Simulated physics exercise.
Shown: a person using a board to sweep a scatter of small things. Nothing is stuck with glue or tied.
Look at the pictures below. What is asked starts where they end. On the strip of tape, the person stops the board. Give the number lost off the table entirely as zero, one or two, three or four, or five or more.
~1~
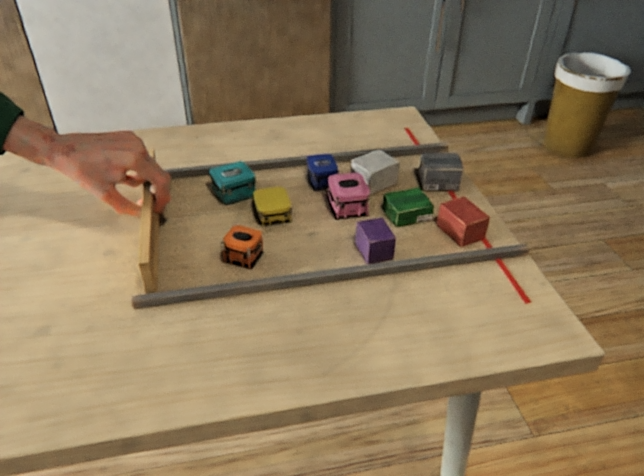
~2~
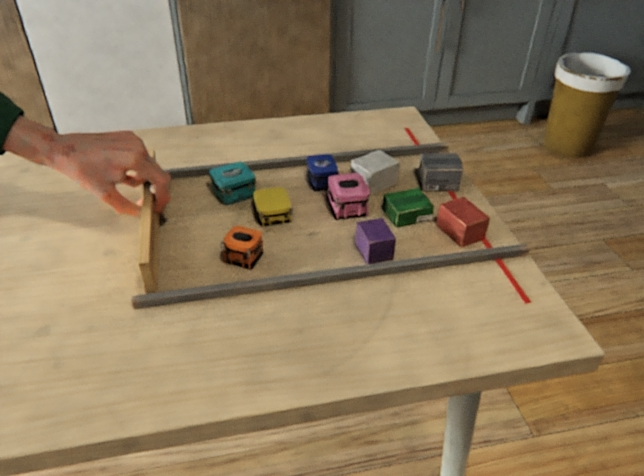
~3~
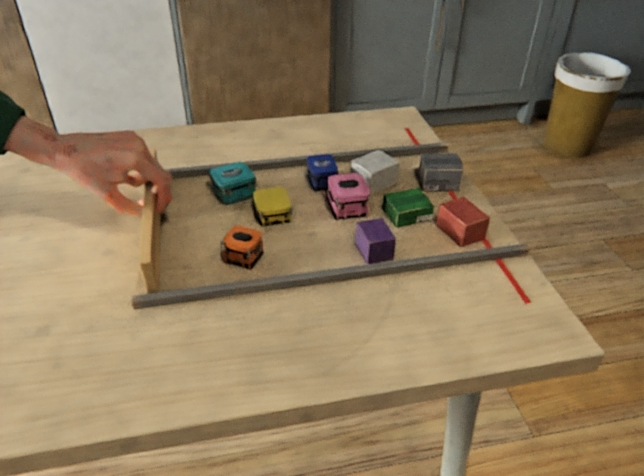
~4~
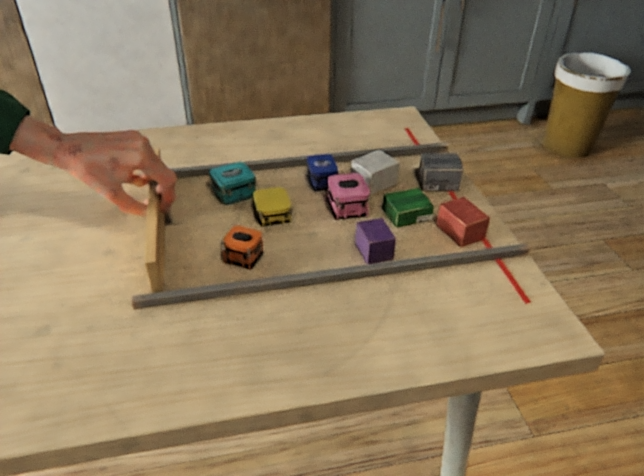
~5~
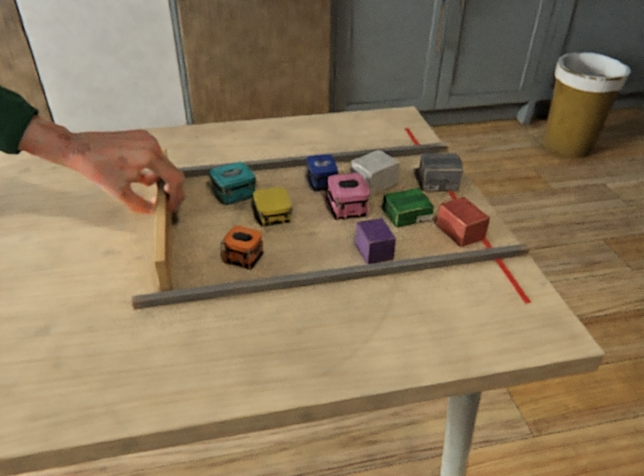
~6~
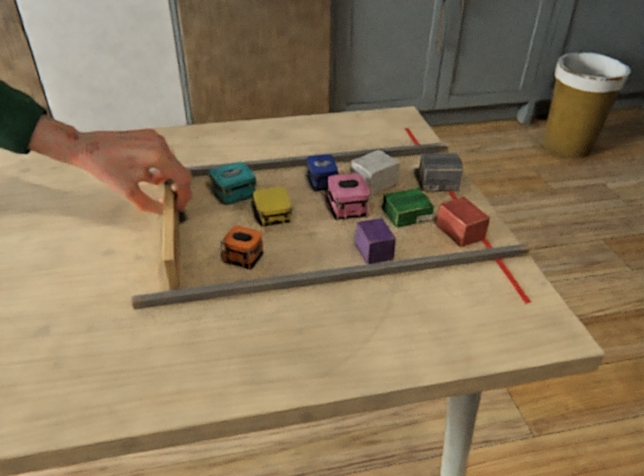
Count off: Five and up.
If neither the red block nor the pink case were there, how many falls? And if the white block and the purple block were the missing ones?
Taking the two tries in turn, it comes to 4 and 5.
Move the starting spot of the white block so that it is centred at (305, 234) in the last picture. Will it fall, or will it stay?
From that start, the object then does not stay.
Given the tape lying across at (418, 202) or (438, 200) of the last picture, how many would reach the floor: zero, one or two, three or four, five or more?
So for the first place I'd say three or four, and for the second three to four.
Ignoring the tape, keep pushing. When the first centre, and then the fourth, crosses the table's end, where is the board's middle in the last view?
At (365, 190) for the first, at (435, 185) for the fourth.
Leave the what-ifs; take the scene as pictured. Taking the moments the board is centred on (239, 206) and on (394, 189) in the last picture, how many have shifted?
First 2, after that 9.
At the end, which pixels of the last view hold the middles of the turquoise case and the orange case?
Turquoise case at about (456, 163), orange case at about (486, 210).
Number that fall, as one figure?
Precisely 6.
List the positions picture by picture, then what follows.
The first picture shows grey box (440, 172); red block (463, 221); green box (408, 207); board (151, 215); tape (455, 198).
The second picture shows red block (463, 222); yellow case (272, 207).
The third picture shows green box (408, 207); board (152, 215).
The fourth picture shows grey box (440, 172); pink case (348, 196).
The fifth picture shows red block (463, 222); white block (375, 172).
The sixth picture shows grey box (440, 172); red block (463, 222); green box (408, 207); board (172, 213); tape (455, 198).
A little later, none off yet; grey box at rest near (440, 172); red block at rest near (463, 222); green box at rest near (408, 207).
When it is over, the number that fall off is five or more; down, blue case, pink case, white block, green box, red block and grey box.
